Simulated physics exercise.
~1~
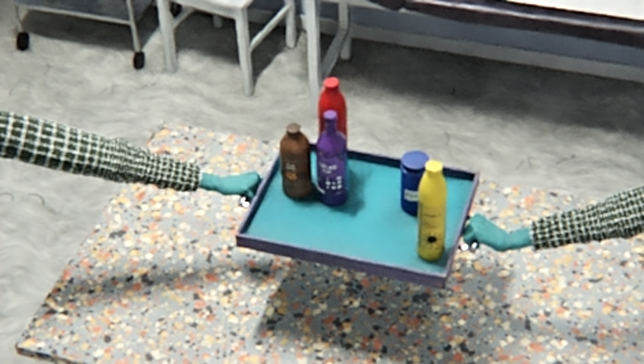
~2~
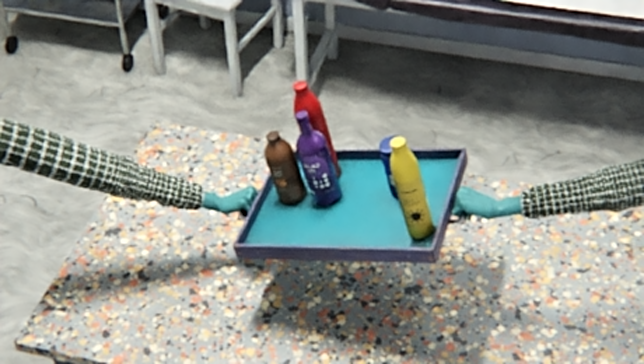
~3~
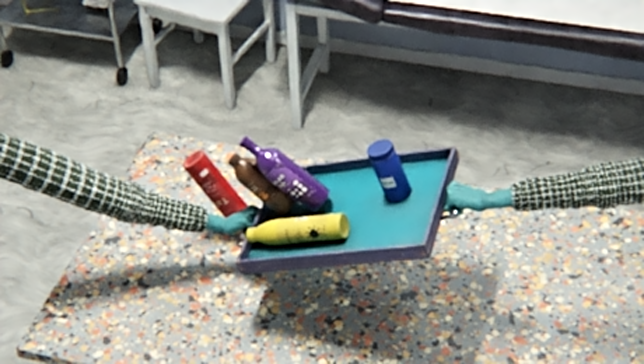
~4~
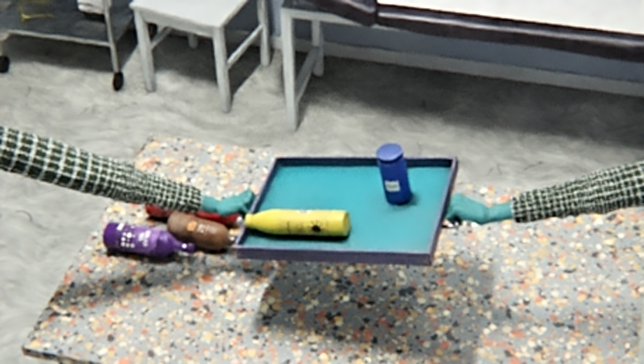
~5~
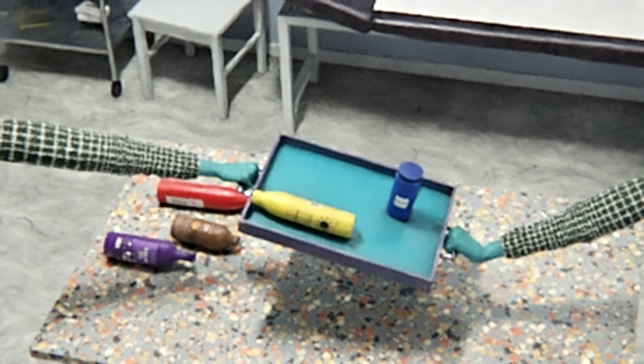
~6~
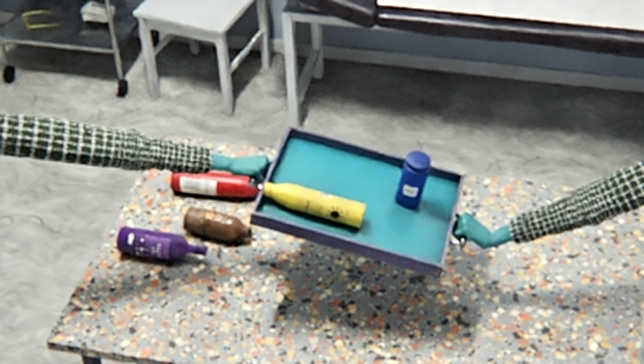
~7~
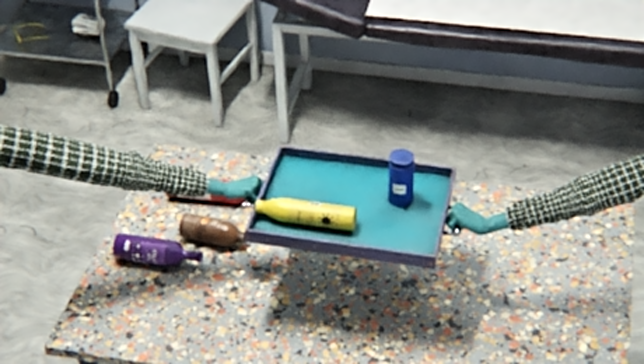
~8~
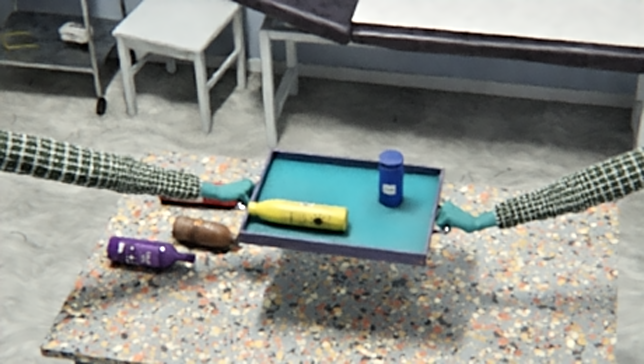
The clip opens on two gloved hands in checked sleeves holding a teal tray above a speckled tabletop, with red, brown, purple and yellow bottles and a blue jar standing on it. The tray tips down to the left, and the bottles lean, then topple. The red, brown and purple bottles go over the left edge onto the tabletop, while the yellow one lies on its side in the tray. The hands then tilt the tray down to the right before levelling it. At the end, the blue jar stands upright beside the fallen yellow bottle, with three bottles lying off the tray.
